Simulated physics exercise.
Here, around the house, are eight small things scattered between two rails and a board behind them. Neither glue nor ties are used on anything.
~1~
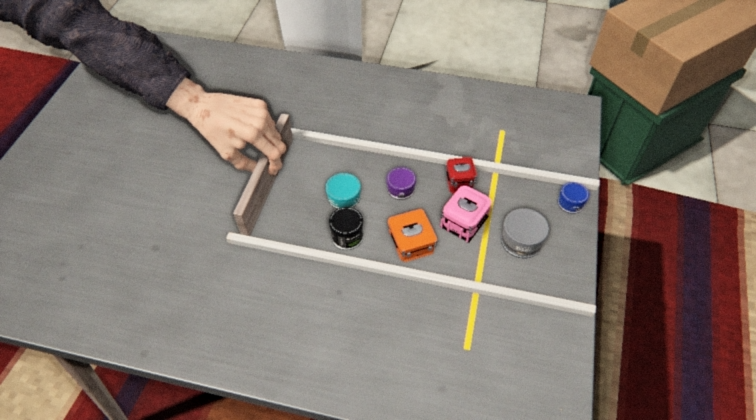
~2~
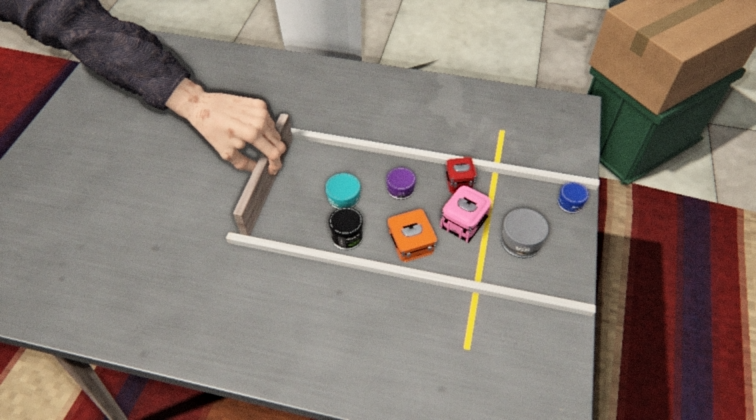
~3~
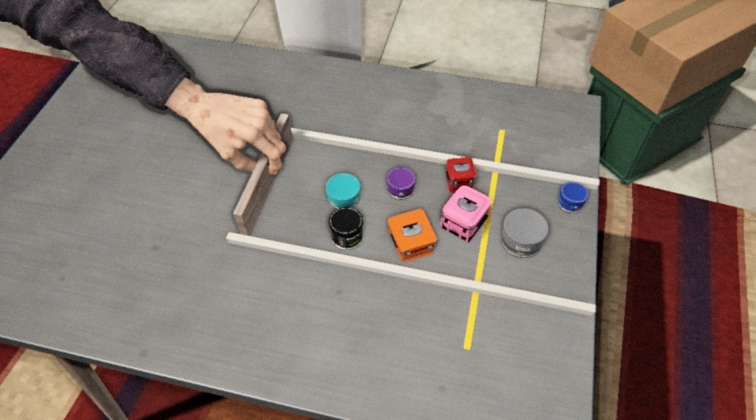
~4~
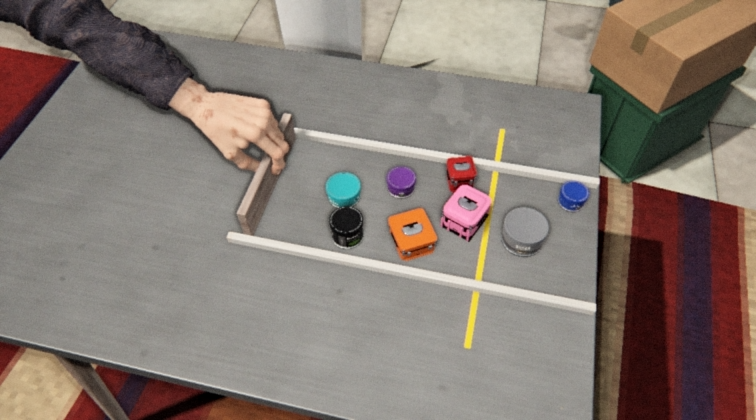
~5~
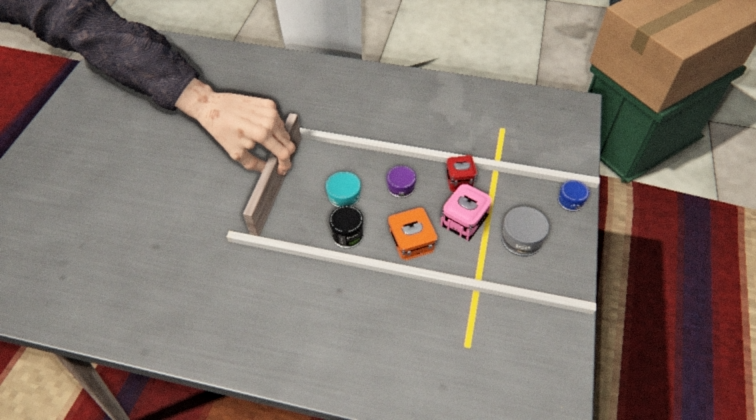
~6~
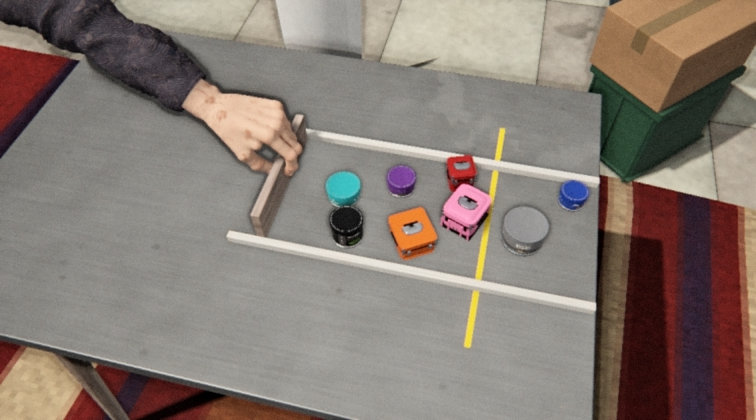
A hand held a wooden board upright behind eight small tins and cases scattered between two white rails on a table, then slid it slightly to the right while the objects stayed still.
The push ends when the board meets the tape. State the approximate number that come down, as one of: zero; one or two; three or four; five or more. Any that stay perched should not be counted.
Dropped off the end are no pieces at all.
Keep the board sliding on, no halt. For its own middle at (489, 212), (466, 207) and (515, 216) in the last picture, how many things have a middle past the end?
Respectively 0, 0 and 0.
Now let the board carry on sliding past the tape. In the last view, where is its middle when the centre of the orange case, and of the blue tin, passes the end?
Orange case over the end: About (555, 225). Blue tin over the end: About (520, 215).
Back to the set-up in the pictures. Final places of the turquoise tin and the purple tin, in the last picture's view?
Going in order: First (505, 224), then (506, 198).
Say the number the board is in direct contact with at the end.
That would be 4 of them.
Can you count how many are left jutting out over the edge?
I'd put it at 0.
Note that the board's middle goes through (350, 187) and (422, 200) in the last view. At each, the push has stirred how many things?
The counts are 2 and 6.
Early on, none off yet; blue tin at rest near (573, 196); grey tin at rest near (524, 231); pink case at rest near (466, 212).
A while later, none off yet; blue tin at rest near (573, 196); grey tin at rest near (524, 231); pink case travelled a little near (481, 207).
Finally, the number that fall off is zero.
